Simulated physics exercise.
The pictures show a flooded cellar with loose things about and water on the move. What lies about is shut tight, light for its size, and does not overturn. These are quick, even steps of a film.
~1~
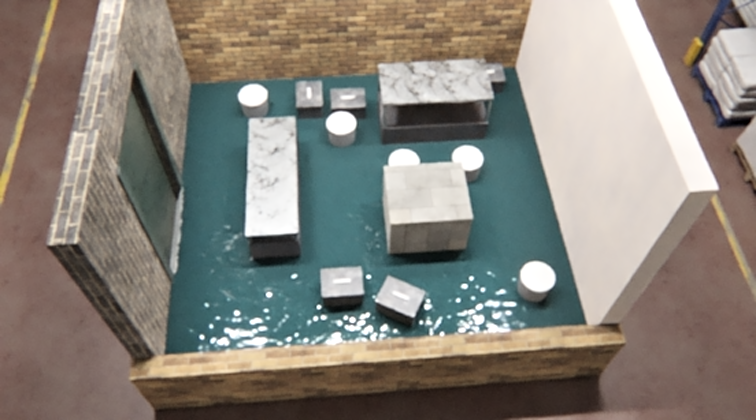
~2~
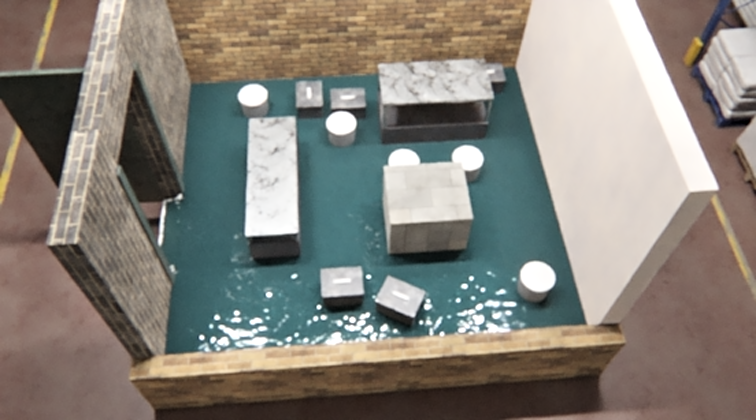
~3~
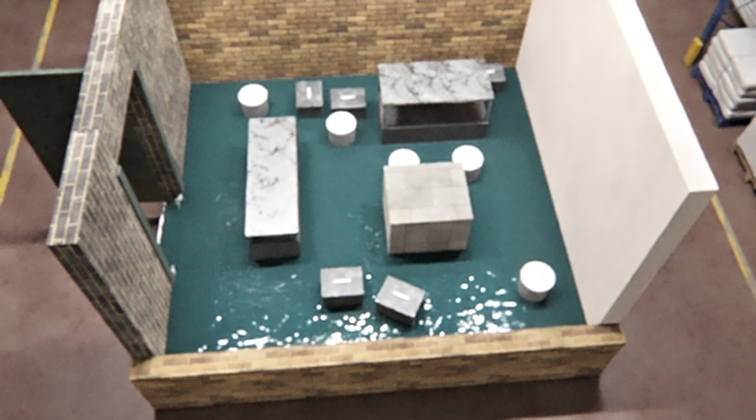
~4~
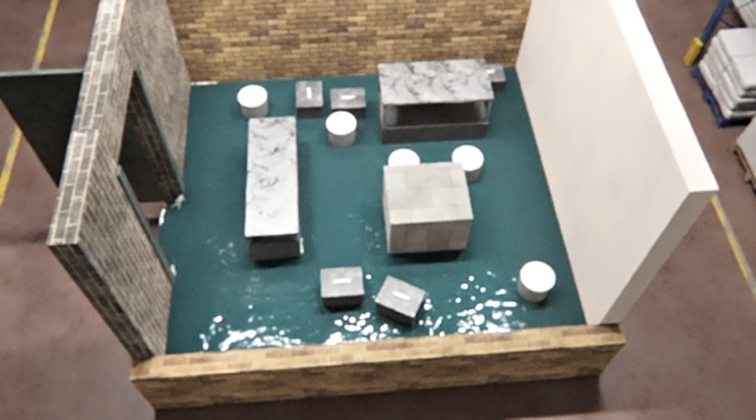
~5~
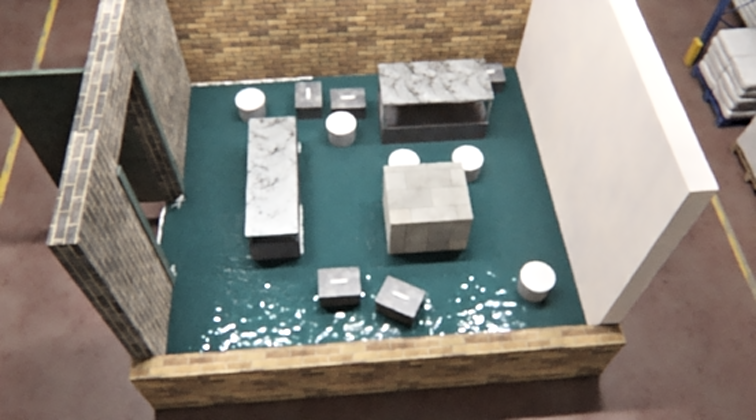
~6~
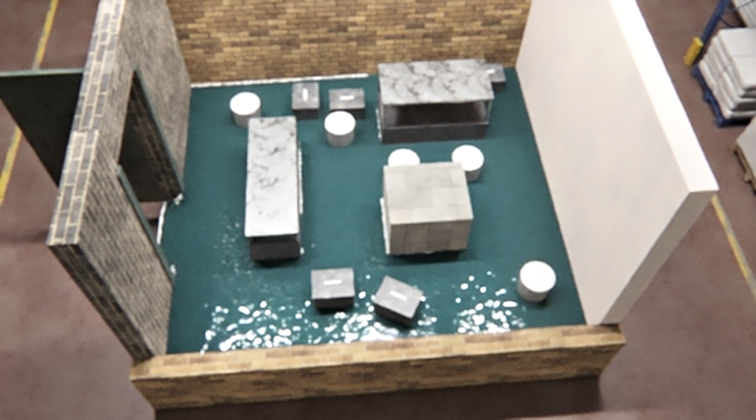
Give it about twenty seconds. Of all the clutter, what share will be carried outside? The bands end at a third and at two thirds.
It is between one and two thirds.
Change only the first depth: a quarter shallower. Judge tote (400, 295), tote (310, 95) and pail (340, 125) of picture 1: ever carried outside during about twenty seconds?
As listed: Gone, washed out, out.
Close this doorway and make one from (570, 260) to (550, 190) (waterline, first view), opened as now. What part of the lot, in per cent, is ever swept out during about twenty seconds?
Close to 70 %.
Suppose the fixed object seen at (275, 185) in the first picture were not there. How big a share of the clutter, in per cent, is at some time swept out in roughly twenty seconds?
Near 60 in a hundred.
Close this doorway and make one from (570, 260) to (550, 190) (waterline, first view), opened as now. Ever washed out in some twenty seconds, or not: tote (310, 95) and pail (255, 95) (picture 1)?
In turn: Still in, still in.
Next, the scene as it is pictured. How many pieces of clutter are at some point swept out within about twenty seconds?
I count 6.
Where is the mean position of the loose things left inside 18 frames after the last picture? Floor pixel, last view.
At about (343, 198).
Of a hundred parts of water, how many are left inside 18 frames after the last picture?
Roughly 68 per cent.
A moment on, 0 of 10 are out; 10 afloat.
Next, 3 of 10 are out; 7 afloat.
Later, 6 of 10 are out; 4 afloat.
In the end, 6 of 10 are out; 4 afloat.
